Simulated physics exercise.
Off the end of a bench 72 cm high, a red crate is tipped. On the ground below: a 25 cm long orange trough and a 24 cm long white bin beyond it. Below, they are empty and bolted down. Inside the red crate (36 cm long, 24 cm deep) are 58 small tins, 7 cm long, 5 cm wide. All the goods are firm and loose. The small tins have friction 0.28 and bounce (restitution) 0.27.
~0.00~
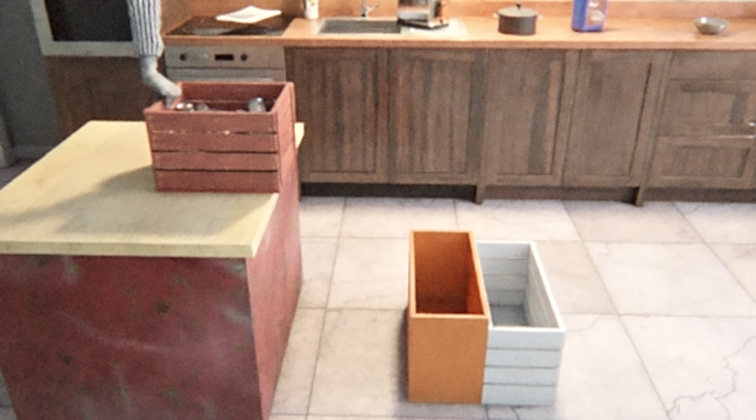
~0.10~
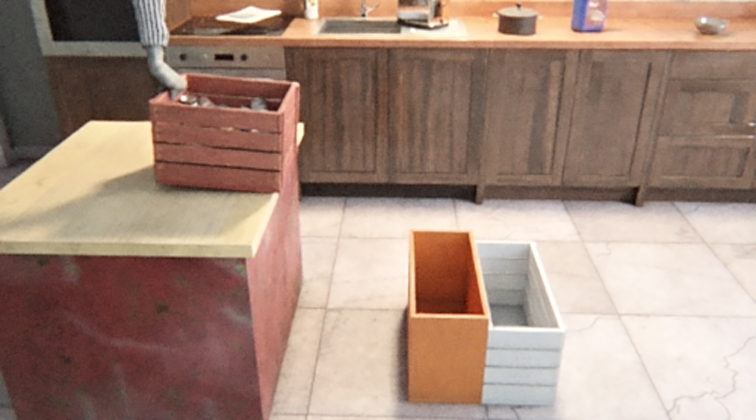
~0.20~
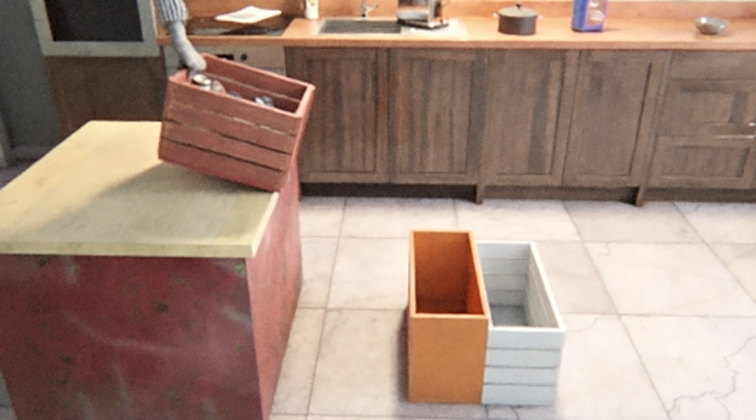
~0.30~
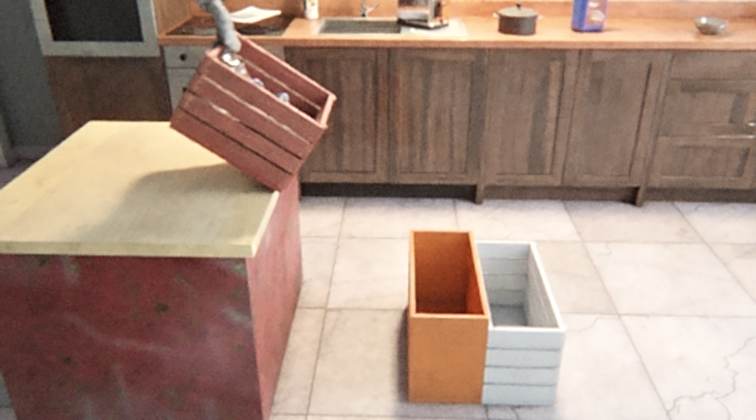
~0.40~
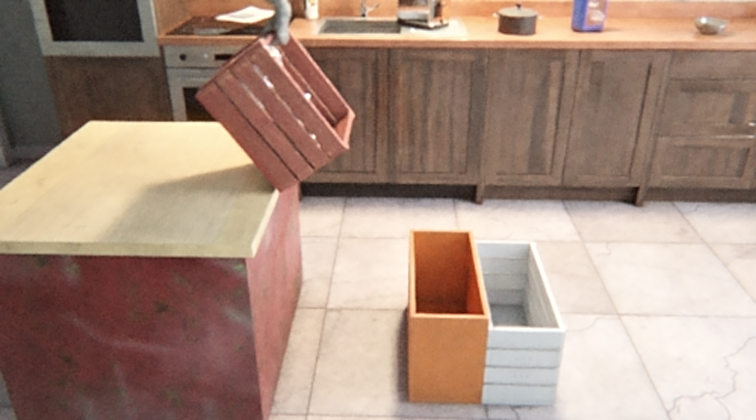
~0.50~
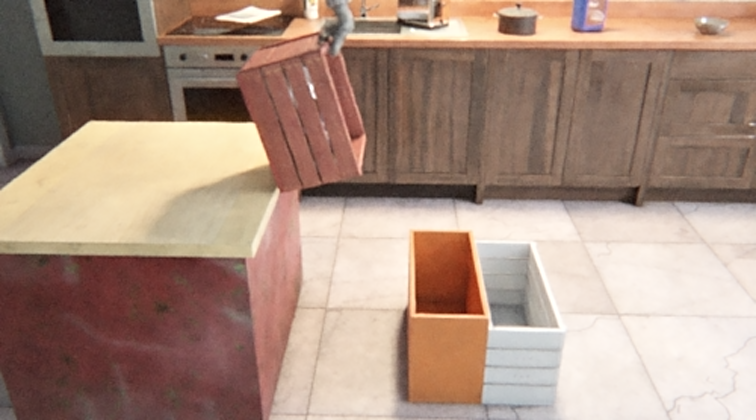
The footage shows a gray mechanical arm tilting a slatted red crate of small items steeply rightward at the edge of a bench in a kitchen, while an orange trough and a white bin stay still on the tiled floor.
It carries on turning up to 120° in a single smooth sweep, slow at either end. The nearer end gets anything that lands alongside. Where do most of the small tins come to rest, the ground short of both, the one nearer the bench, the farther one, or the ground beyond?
Most of them end up: First.
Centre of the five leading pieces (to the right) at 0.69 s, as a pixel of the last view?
Centre: About (396, 154) px.
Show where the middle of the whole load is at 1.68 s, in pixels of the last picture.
(432, 330).
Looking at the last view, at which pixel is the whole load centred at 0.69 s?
(345, 156).
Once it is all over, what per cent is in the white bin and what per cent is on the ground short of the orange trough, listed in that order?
Shares, in order: About 0 percent and 25 percent.
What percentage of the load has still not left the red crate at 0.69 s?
85 %.
After 0.69 s, tilt 108°; 48 still in the red crate and 10 in the air.
After 0.92 s, tilt 120°; 10 still in the red crate, 17 in the orange trough and 31 in the air.
After 1.26 s, tilt 120°; 41 in the orange trough, 10 on the ground short of the orange trough and 7 in the air.
When it is over (at 1.68 s), 44 in the orange trough and 14 on the ground short of the orange trough.
